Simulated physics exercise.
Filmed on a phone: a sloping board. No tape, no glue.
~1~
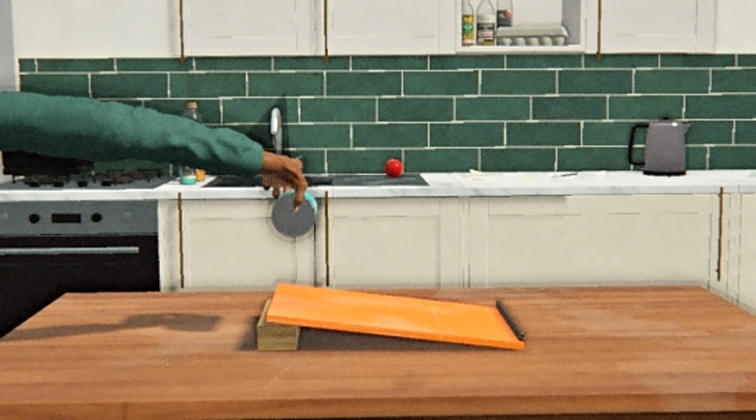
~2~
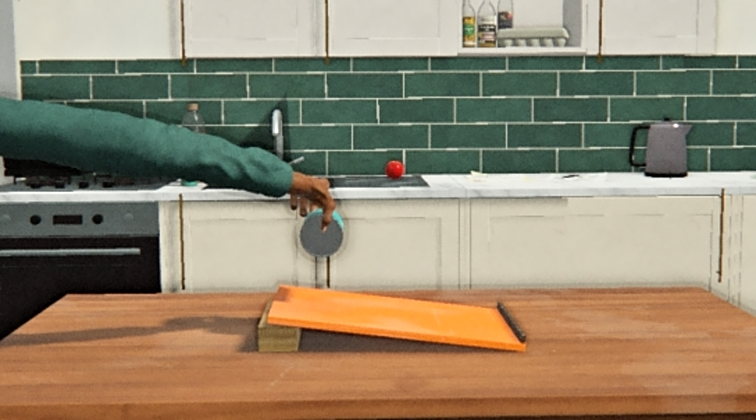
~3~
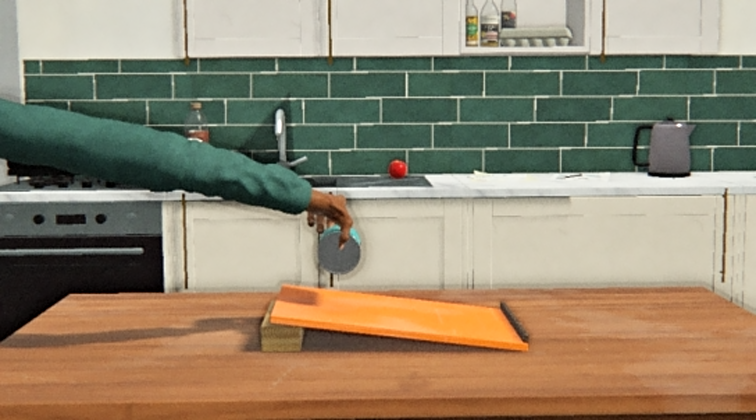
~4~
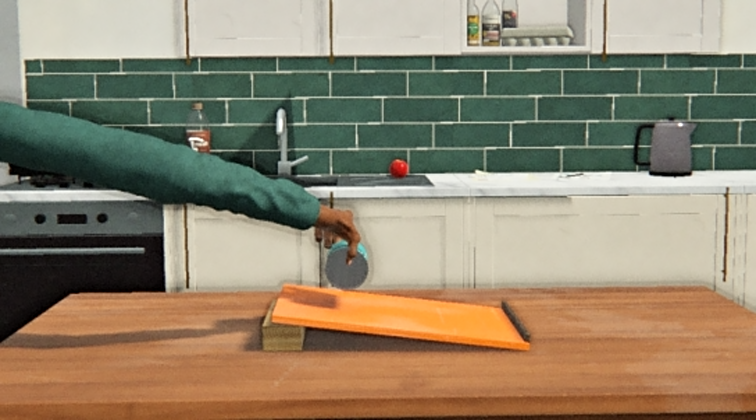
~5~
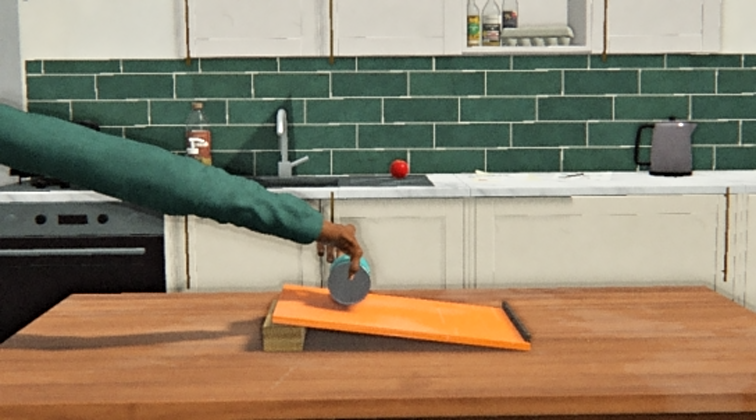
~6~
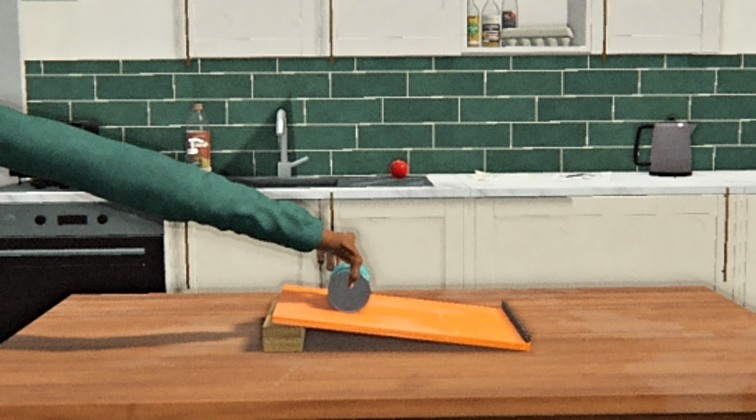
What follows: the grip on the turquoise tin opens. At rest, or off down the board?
In the end the turquoise tin goes downhill.
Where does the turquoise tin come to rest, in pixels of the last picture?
Around (498, 302).
Then, 0.80 s later than the last frame, turquoise tin moved well along near (437, 296).
Then, 1.10 s later than the last frame, turquoise tin moved well along near (506, 297).
When it is over, moved from the start, turquoise tin. End places, in pixels of the last picture, turquoise tin near (498, 302). The turquoise tin slides or rolls down.
